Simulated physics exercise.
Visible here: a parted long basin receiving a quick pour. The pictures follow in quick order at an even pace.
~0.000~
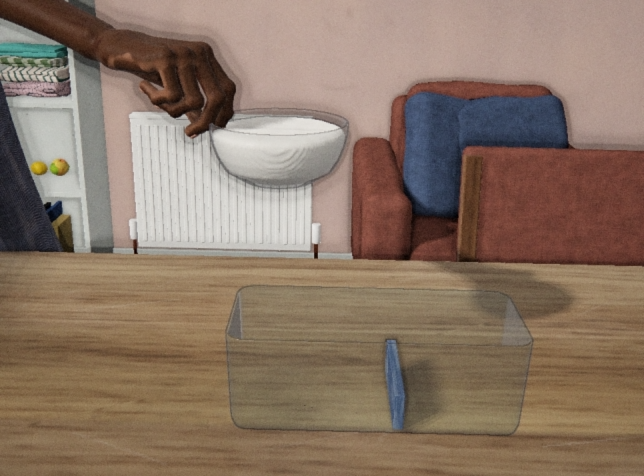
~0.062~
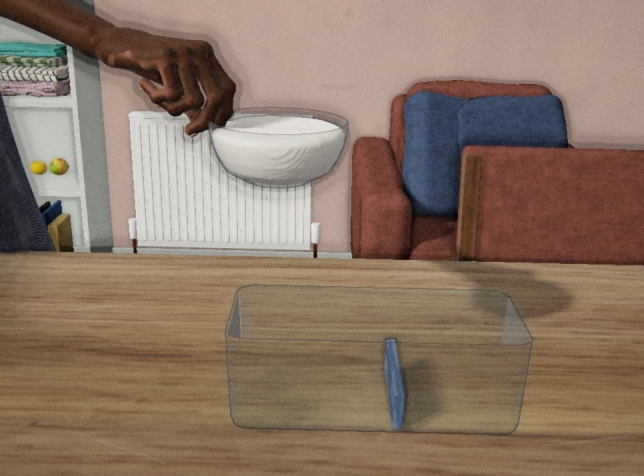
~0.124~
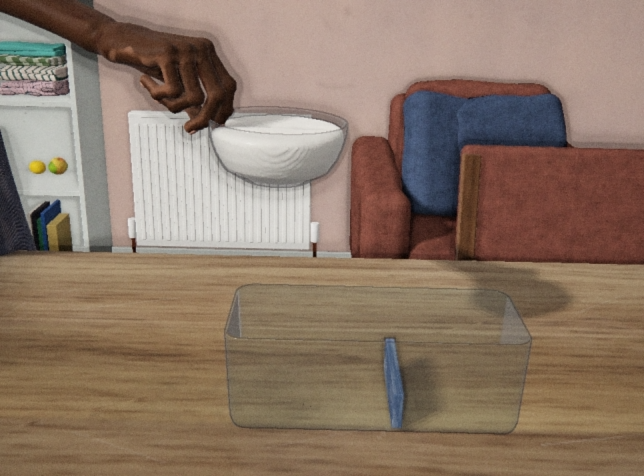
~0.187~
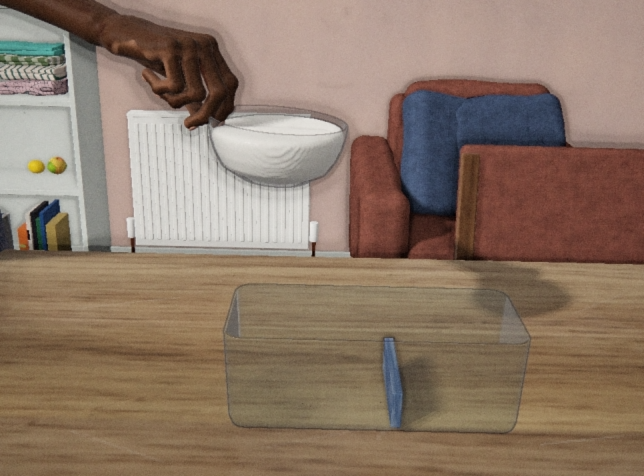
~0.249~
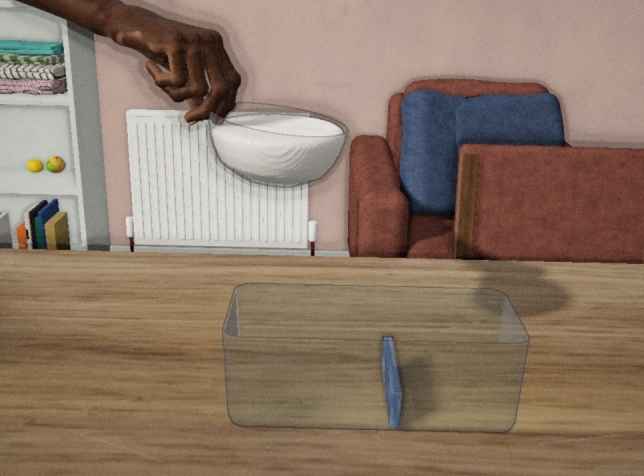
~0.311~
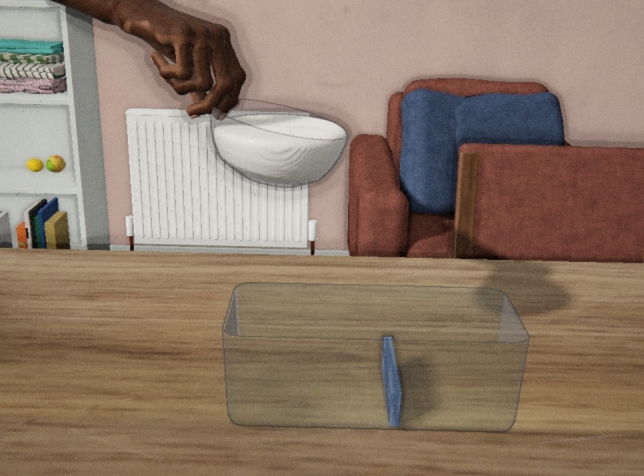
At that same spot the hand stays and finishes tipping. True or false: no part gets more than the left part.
False; the right part gets the most.
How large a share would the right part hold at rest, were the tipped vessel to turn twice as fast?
It comes to 55 per cent or so.
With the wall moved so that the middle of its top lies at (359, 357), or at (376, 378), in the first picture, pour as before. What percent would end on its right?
The first placement gives around 90 percent, the second 70 percent.
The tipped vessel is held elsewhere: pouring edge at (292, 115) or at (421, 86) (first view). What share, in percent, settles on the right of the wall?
About 5 % the first time, about 85 % the second.
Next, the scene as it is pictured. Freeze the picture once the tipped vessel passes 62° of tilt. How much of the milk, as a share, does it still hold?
Roughly 40 percent remains at that point.
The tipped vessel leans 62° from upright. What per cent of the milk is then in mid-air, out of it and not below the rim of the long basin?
I'd say some 40 per cent of it.
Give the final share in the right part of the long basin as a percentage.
About 65 percent.
By 0.80 s the tilt is 62° and 38 per cent is still to pour, 5 is left of the wall and 18 right of it.
By 1.15 s the tilt is 96° and 2 per cent is still to pour, 24 is left of the wall and 65 right of it.
By 1.52 s the tilt is 105° and 0 per cent is still to pour, 33 is left of the wall and 66 right of it.
By 1.93 s the tilt is 105° and 0 per cent is still to pour, 33 is left of the wall and 66 right of it.
At rest 33 per cent lies left of the wall, 66 right of it and 1 outside.
